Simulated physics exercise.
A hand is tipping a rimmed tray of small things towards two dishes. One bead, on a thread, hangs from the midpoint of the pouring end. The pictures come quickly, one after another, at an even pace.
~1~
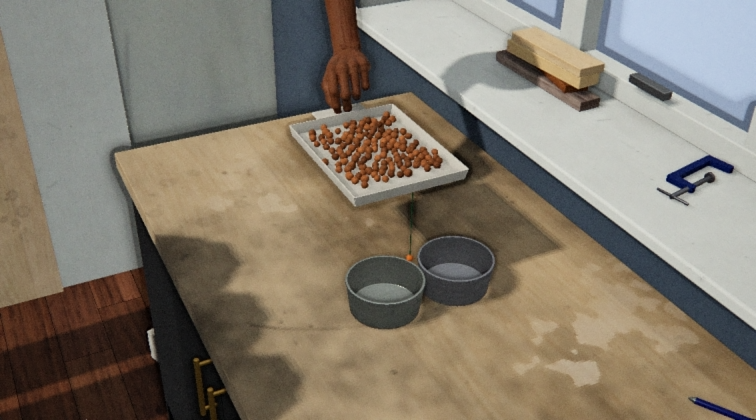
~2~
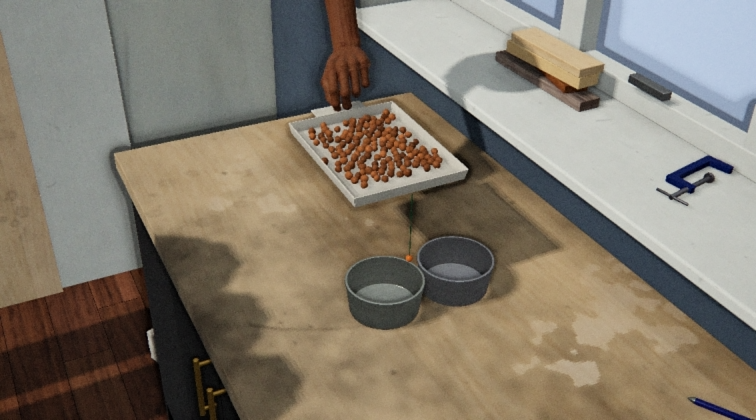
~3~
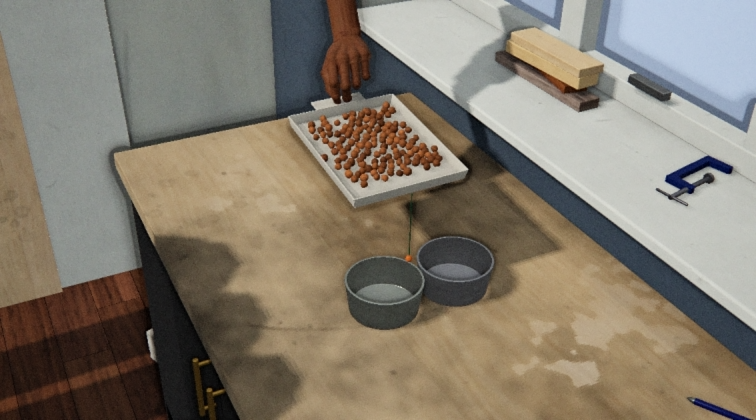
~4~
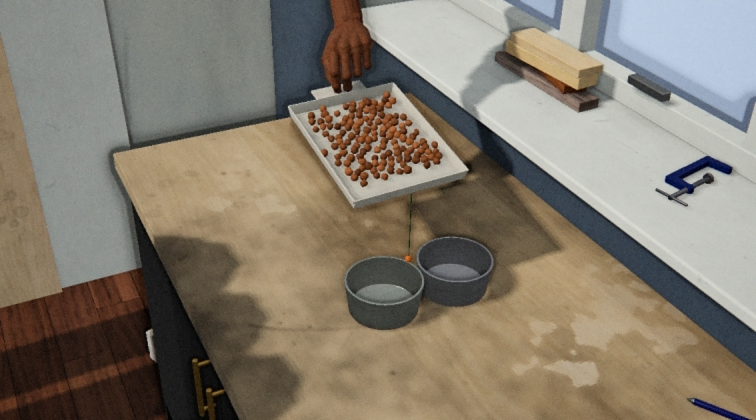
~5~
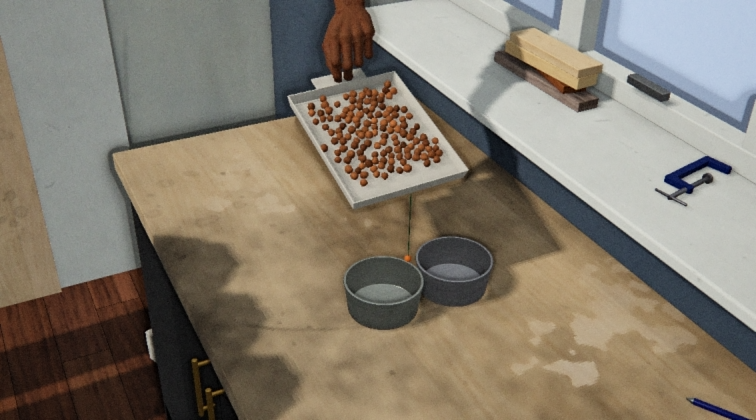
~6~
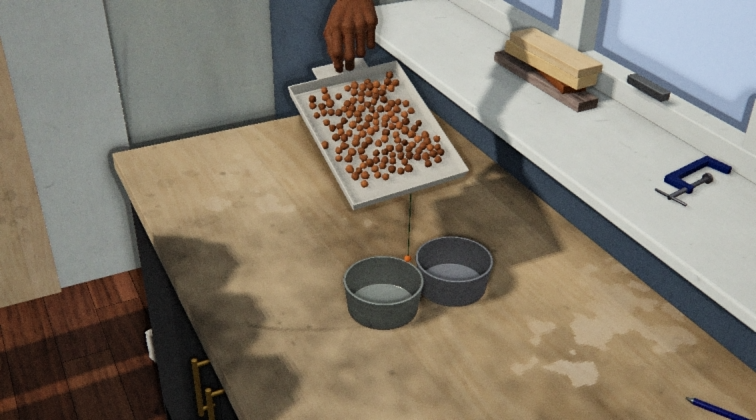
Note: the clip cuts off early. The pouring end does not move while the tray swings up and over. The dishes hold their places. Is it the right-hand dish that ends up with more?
It pours more generously into the left dish, it seems.
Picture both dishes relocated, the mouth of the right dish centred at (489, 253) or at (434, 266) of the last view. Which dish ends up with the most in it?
The first time the left-side one comes out ahead, the second time the left-side one.
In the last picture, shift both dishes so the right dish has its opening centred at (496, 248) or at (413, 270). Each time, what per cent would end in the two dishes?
Some 20 percent, followed by some 40 percent.
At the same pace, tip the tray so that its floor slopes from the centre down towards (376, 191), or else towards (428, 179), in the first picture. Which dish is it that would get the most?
The leftmost dish, then the rightmost dish.
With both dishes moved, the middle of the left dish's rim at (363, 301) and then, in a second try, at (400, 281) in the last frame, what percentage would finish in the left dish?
Trial 1 near 50 percent, trial 2 near 40 percent.
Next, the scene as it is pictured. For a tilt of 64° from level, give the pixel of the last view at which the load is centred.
I'd put the middle of the pieces at roughly (396, 164).
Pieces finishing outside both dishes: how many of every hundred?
Share: Approx. 50 %.
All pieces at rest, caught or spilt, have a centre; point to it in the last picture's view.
Roughly at (398, 318), give or take.
Shortly afterwards, tray tipped steeply; all but a few on the tray; only a few in the air.
Next, tray tipped past a quarter turn; near two thirds on the tray; a little in the left dish; only a few in the right dish; a little outside both; near a quarter in the air.
Some moments later, tray tipped past a quarter turn; near half in the left dish; a little in the right dish; near half outside both.
In the end, tray tipped past a quarter turn; near half in the left dish; a little in the right dish; near half outside both.
